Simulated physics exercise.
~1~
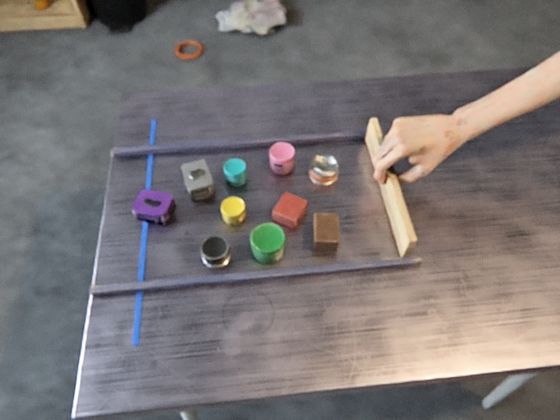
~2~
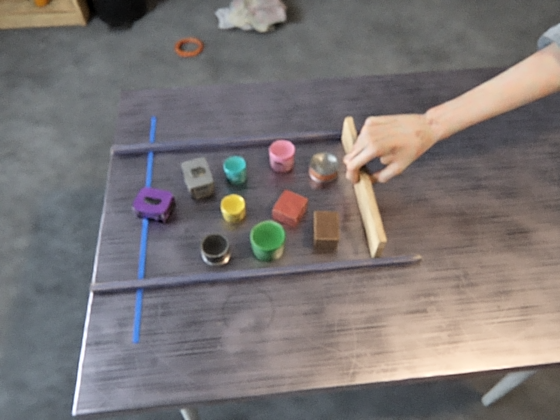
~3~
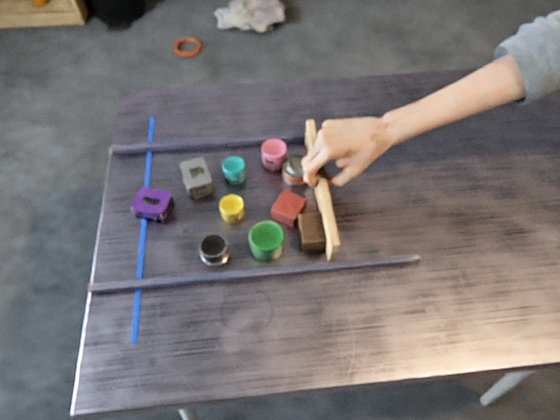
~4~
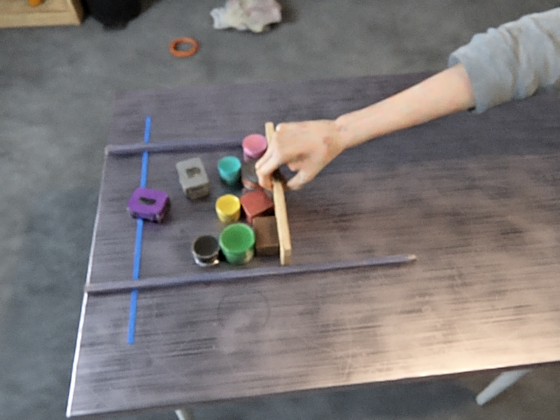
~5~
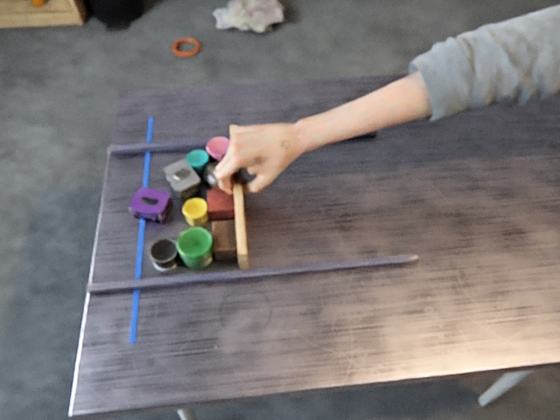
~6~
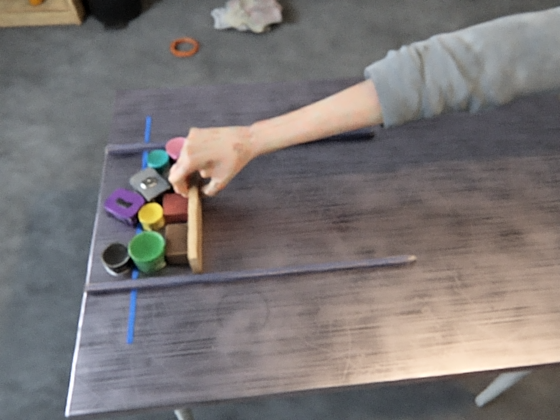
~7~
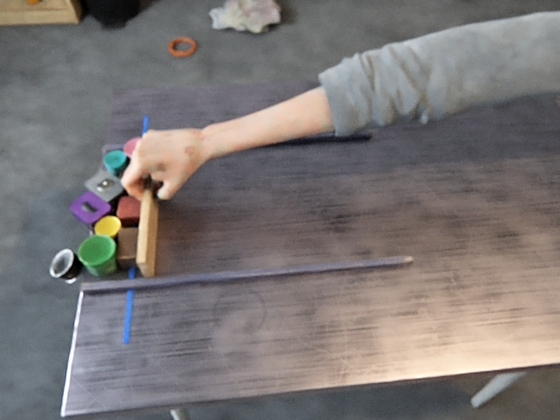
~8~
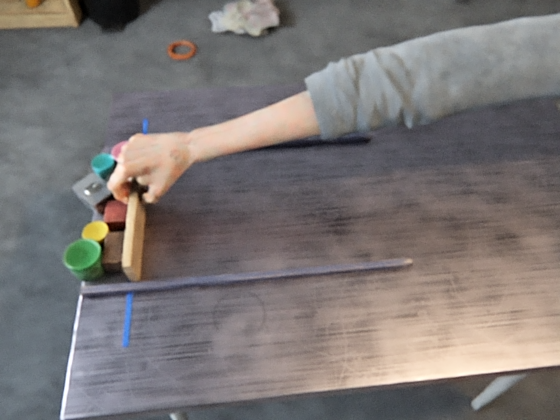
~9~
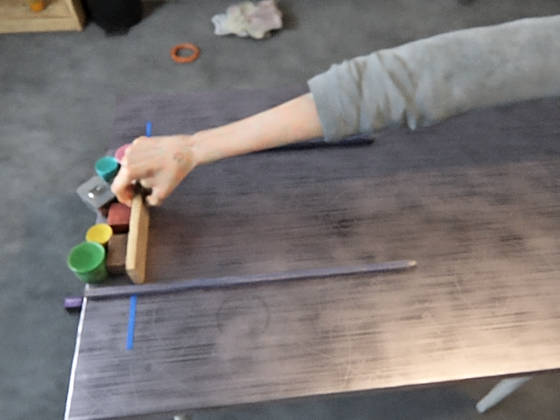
A hand in a grey sleeve holds an upright wooden board on a dark tabletop, seen from above at a slight sway. Between two long rails sit small tubs and blocks in pink, teal, yellow, green, black, grey, red and brown, with a purple case on a blue tape line at left. The hand slides the board left, gathering the brown block, the tin, then the red block and green tub into a cluster. The crowded pieces push the purple case beyond the tape toward the table's end. The black pot and purple case drop off, and the board stops near the tape with the rest bunched at the edge.
